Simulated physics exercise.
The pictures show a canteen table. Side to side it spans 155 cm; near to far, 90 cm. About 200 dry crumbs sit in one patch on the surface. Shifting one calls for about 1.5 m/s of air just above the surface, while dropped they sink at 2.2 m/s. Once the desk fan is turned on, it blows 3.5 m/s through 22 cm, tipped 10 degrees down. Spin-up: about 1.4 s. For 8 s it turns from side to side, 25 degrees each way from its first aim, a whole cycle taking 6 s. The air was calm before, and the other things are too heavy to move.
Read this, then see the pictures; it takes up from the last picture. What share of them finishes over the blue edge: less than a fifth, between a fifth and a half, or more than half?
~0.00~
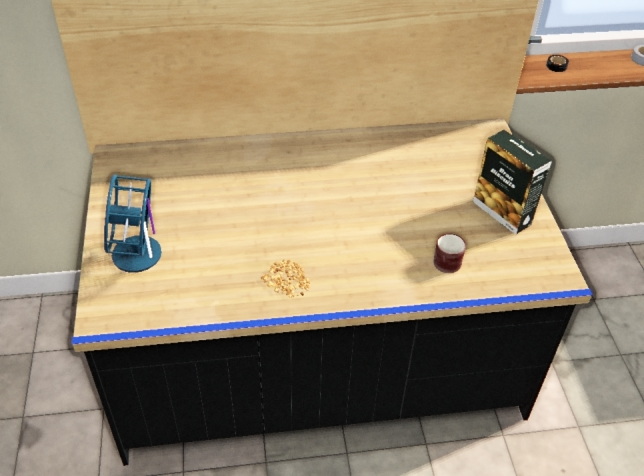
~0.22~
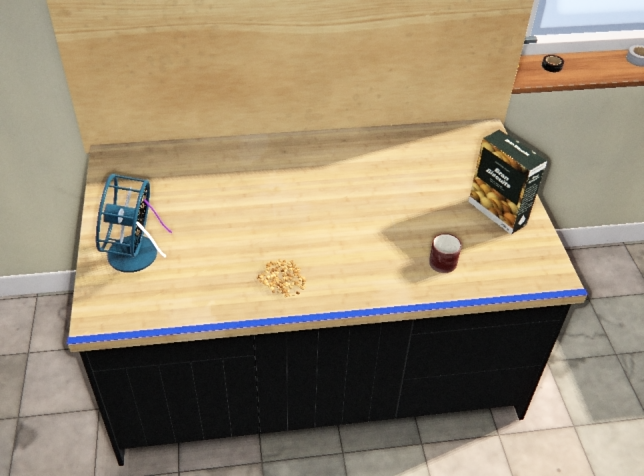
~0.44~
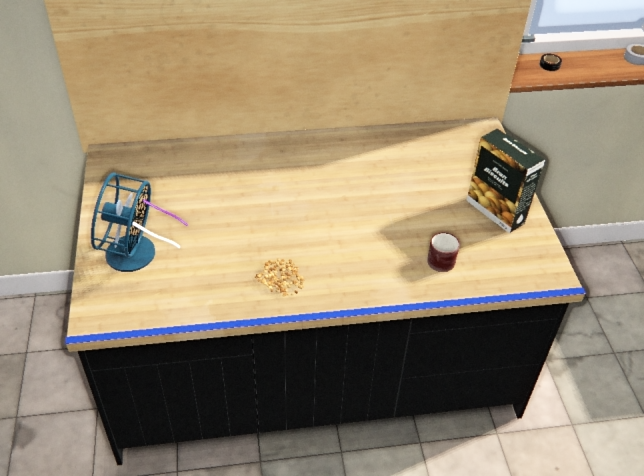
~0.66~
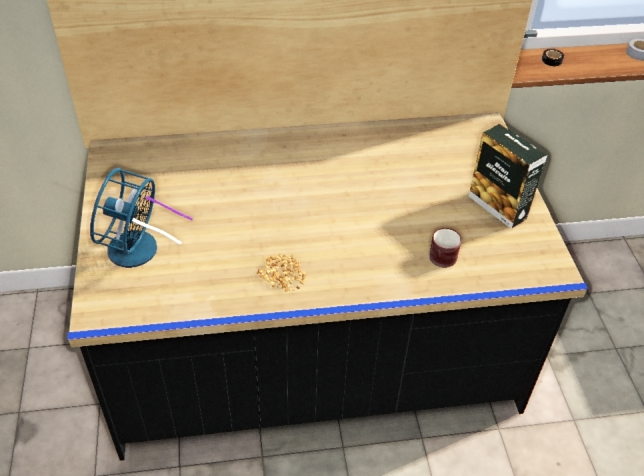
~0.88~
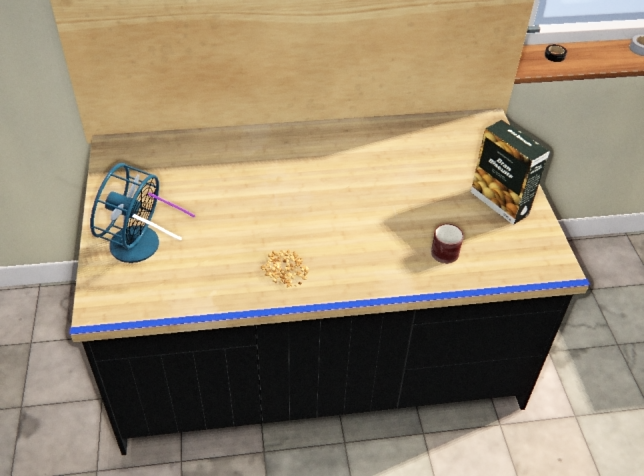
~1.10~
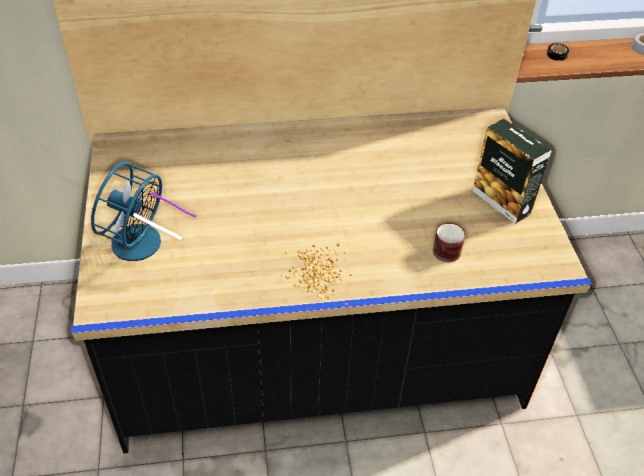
More than half.
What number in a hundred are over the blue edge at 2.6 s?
I'd say somewhere near 80 %.
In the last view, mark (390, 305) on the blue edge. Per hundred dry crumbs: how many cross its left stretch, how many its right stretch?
My take is close to 15 percent on the left side and near 60 percent on the right.
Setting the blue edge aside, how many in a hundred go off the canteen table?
About 20 per cent of them.
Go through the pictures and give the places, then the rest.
In the first frame, the middle of the dry crumbs is near (290, 279), none has stirred yet and the mouth of the desk fan is at (128, 216).
In the second frame, the middle of the dry crumbs is near (286, 279), none has stirred yet and the blue edge is centred on (338, 319).
In the third frame, the middle of the dry crumbs is near (284, 279), none has stirred yet, the top of a mug is at (445, 242) and the top of a carton is at (512, 148).
In the fourth frame, the middle of the dry crumbs is near (286, 274), none has stirred yet and the head of the desk fan has turned about 16 degrees towards the front.
In the fifth frame, the middle of the dry crumbs is near (288, 270) and none has stirred yet.
In the sixth frame, the middle of the dry crumbs is near (316, 270), the farthest in sight from the desk fan is at (346, 305), about 95 % have left their places and the head of the desk fan has turned about 23 degrees towards the front.
After 1.6 s the count stands so, 62 % are over the blue edge; the middle of those left on the top is near (493, 268).
After 2.6 s the count stands so, 75 % are over the blue edge; the middle of those left on the top is near (494, 264).
After 4.4 s the count stands so, 78 % are over the blue edge.
After 8.0 s, at the end, 78 % are over the blue edge.
